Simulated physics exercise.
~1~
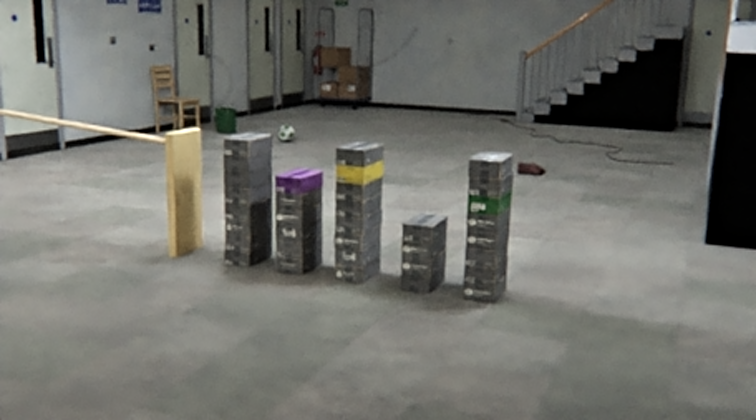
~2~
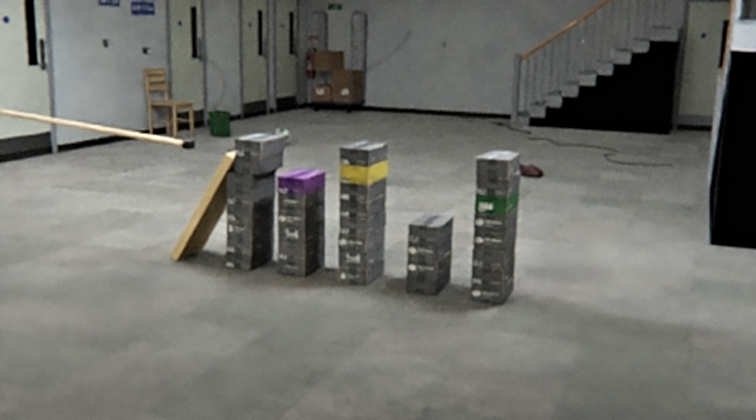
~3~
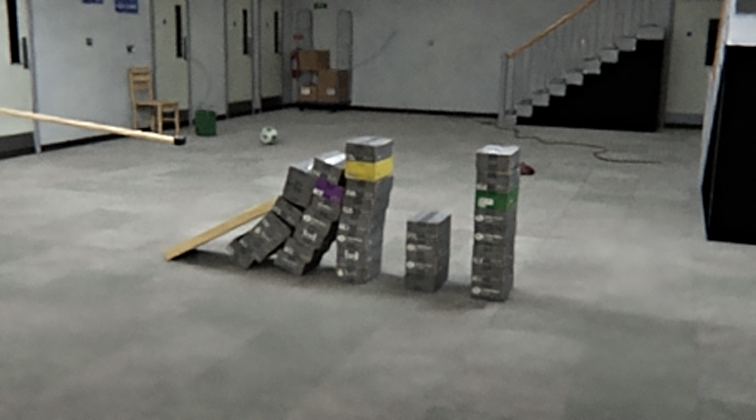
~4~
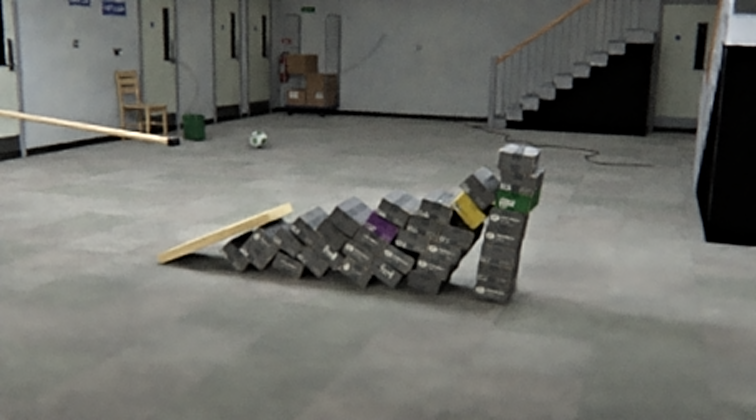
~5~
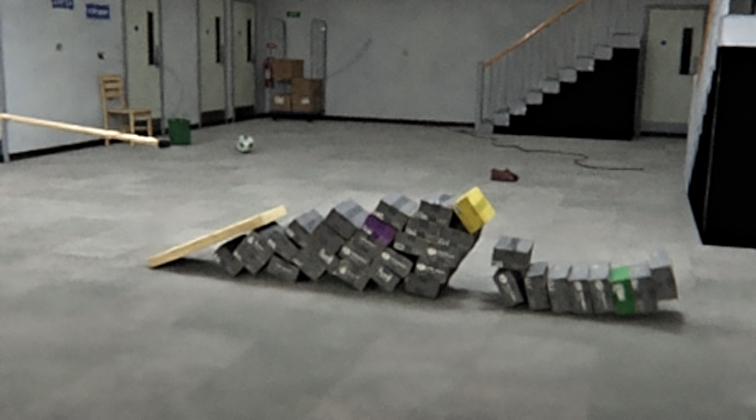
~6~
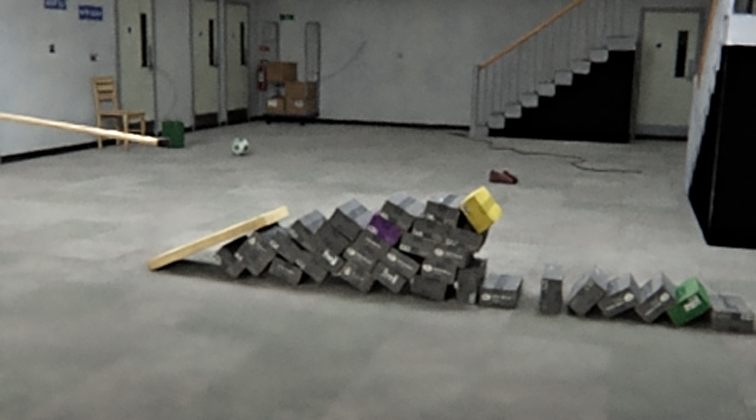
The footage shows an upright wooden board beside a row of five box stacks tipping rightward into the first, toppling the stacks one after another; the yellow box ends tilted atop the slanting heap, while the last column spills along the floor to the right with the green box.
